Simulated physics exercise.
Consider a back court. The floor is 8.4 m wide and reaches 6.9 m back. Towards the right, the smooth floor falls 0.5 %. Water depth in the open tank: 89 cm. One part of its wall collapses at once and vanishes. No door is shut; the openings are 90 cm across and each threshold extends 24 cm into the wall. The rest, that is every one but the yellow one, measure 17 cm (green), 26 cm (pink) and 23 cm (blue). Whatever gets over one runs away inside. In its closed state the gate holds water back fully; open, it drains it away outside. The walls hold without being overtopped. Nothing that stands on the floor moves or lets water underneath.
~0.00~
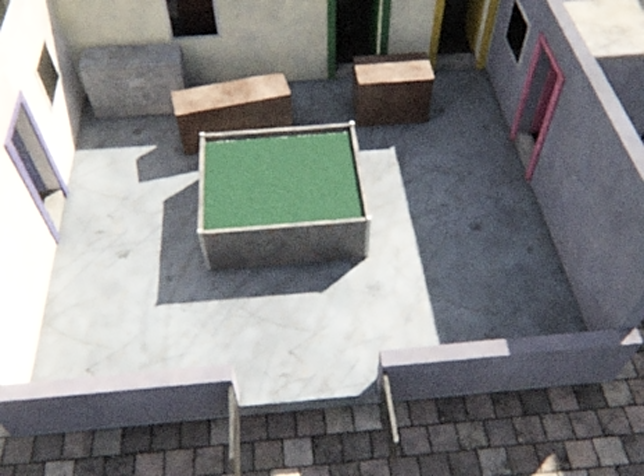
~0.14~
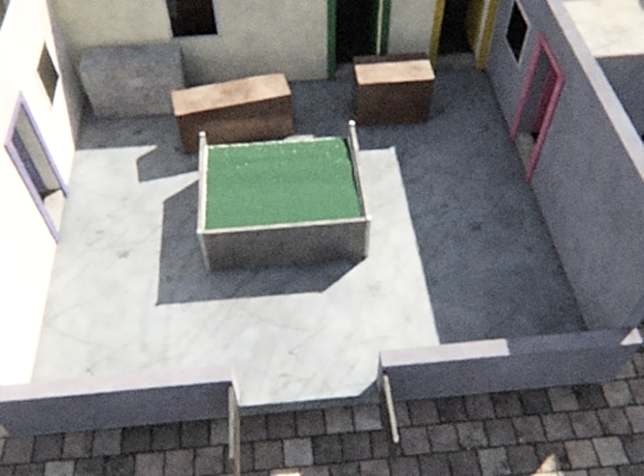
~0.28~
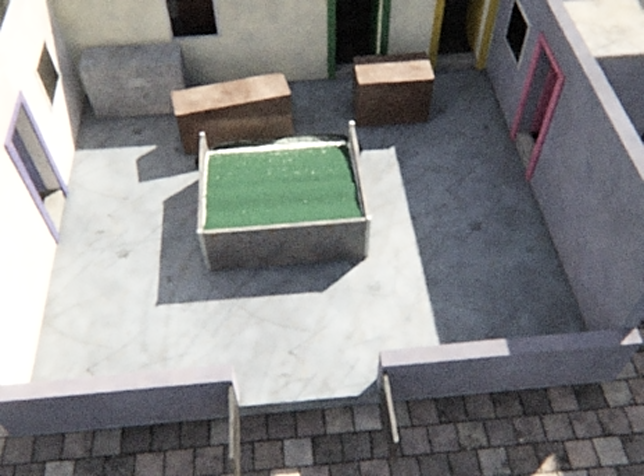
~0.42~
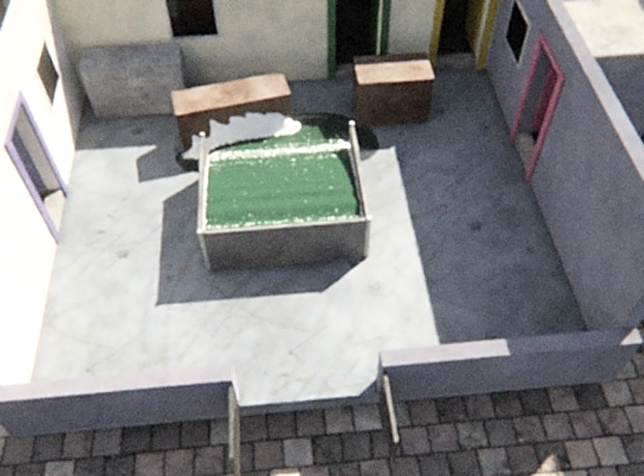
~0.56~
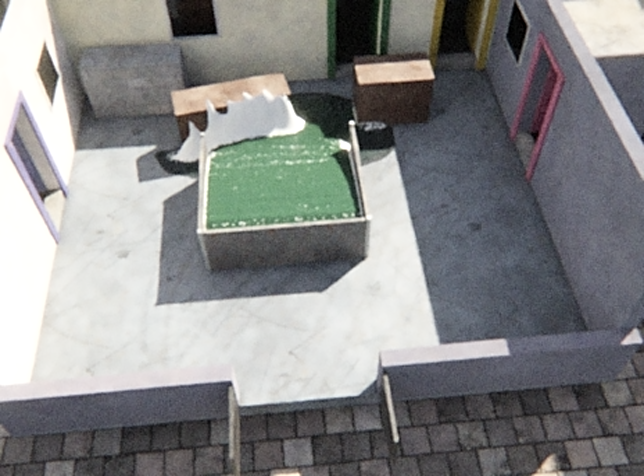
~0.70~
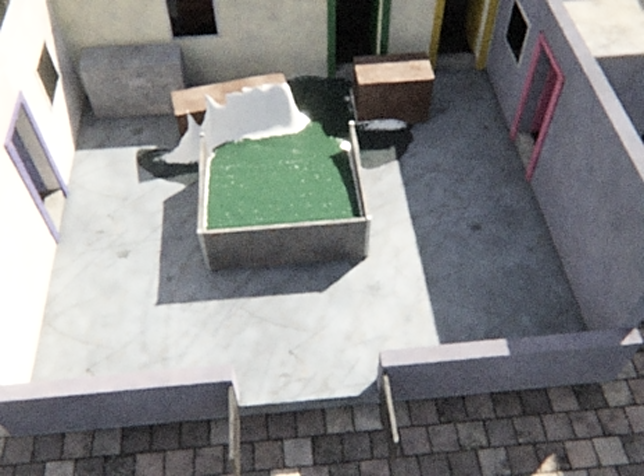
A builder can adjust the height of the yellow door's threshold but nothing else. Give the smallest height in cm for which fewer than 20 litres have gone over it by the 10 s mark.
About 16 cm.
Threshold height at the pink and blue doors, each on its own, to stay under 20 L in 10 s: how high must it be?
About 20 cm at pink and about 17 cm at blue.
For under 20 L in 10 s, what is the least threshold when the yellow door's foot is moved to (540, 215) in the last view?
Roughly 5.5 cm.
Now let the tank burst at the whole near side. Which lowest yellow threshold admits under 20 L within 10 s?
A minimum of about 7.0 cm.
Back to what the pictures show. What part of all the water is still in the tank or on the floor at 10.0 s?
I'd put it at about 90 per cent.
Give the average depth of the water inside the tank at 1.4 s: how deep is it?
It averages near 45 cm.
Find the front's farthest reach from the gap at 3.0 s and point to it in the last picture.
Close to pixel (25, 409).
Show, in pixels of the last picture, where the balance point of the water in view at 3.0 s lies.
(286, 166), roughly.
After 1.4 s water covers 25 % of the floor, deepest (62 cm) near (255, 145); it has not reached the yellow door.
After 3.0 s water covers 55 % of the floor, deepest (35 cm) near (321, 80); 4 cm at the yellow door, 0 litres in over its 24 cm threshold.
After 10.0 s water covers 100 % of the floor, deepest (15 cm) near (473, 369); 11 cm at the yellow door, 1 litre in over its 24 cm threshold.
At the yellow door as built, the water arrived by 1.7 s and peaked near 21 cm at 4.8 s.
Run again over the same 10 s with other heights there, 39 litres in over 14.5 cm, 6 litres over 19.5 cm. The limit of 20 litres is kept from about 16 cm up.
